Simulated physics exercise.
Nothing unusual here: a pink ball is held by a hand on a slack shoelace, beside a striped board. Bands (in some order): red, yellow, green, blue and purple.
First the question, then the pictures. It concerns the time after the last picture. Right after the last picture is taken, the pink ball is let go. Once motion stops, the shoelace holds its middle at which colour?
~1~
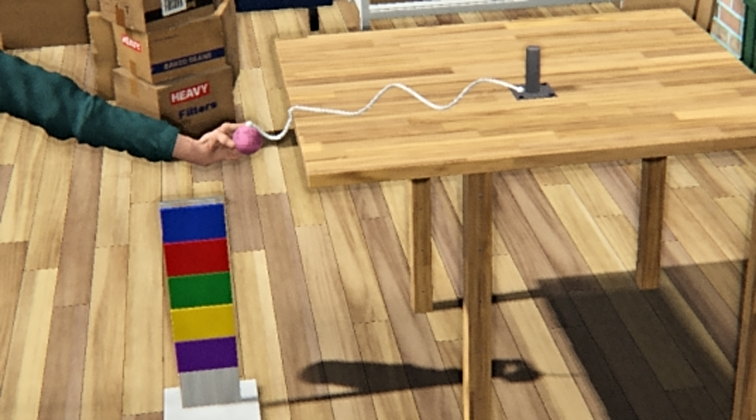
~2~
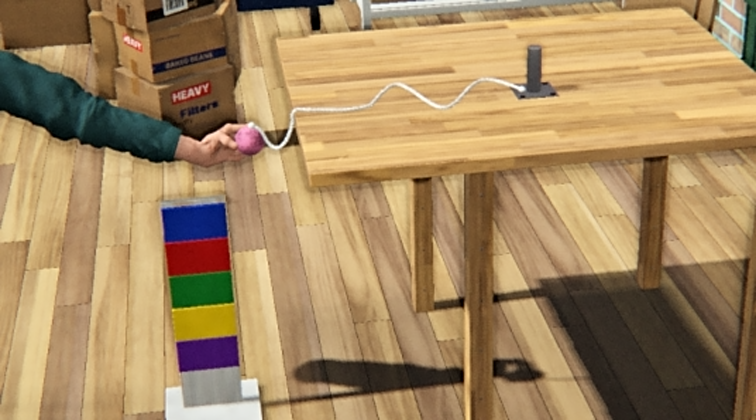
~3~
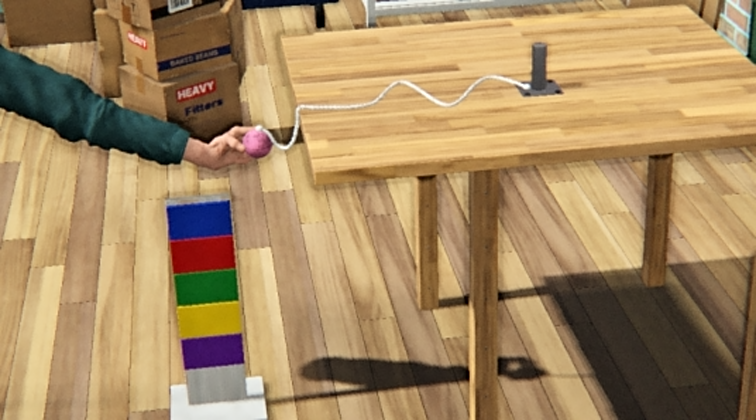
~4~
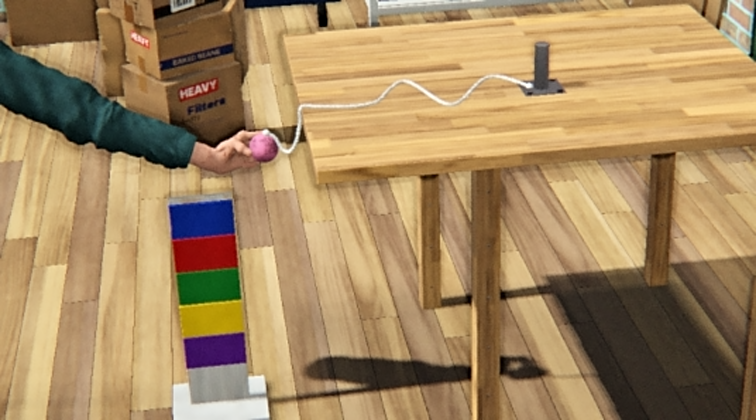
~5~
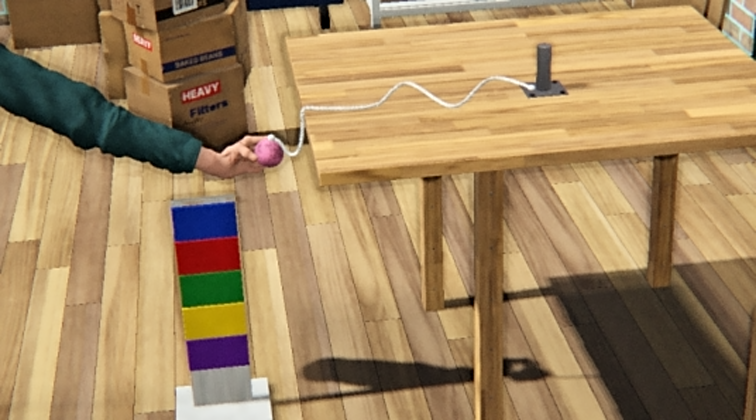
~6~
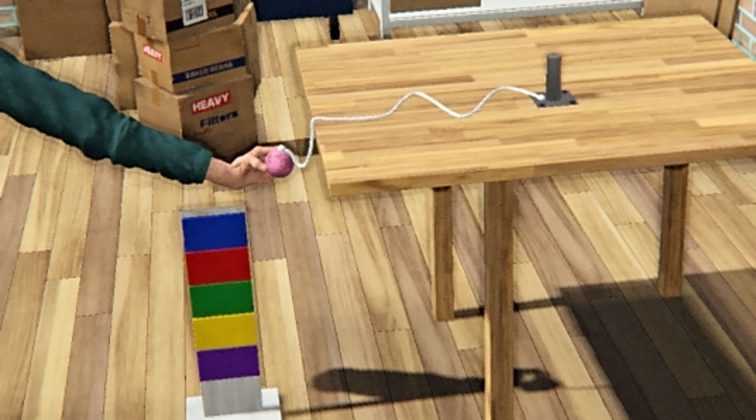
At yellow.
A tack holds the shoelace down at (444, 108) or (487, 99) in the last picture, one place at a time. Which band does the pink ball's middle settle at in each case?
One after the other, red; green.
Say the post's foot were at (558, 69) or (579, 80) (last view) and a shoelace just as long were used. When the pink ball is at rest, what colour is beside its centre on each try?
For the first try, green; for the second, green.
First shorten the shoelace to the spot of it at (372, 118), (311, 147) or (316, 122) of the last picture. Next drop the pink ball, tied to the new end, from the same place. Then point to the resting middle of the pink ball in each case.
Case by case: (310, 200), (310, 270) and (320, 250).
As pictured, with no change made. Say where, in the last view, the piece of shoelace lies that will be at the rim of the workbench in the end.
The bit in question sits close to (409, 96).
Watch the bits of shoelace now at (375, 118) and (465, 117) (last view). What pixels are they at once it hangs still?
Result - first point (317, 184), second point (405, 109).
Soon after, ball near (299, 318); level with yellow.
After that, ball near (351, 319); level with yellow.
And then, ball near (317, 322); level with yellow.
In the end, ball near (330, 323); level with yellow. Its middle rests at the yellow band.
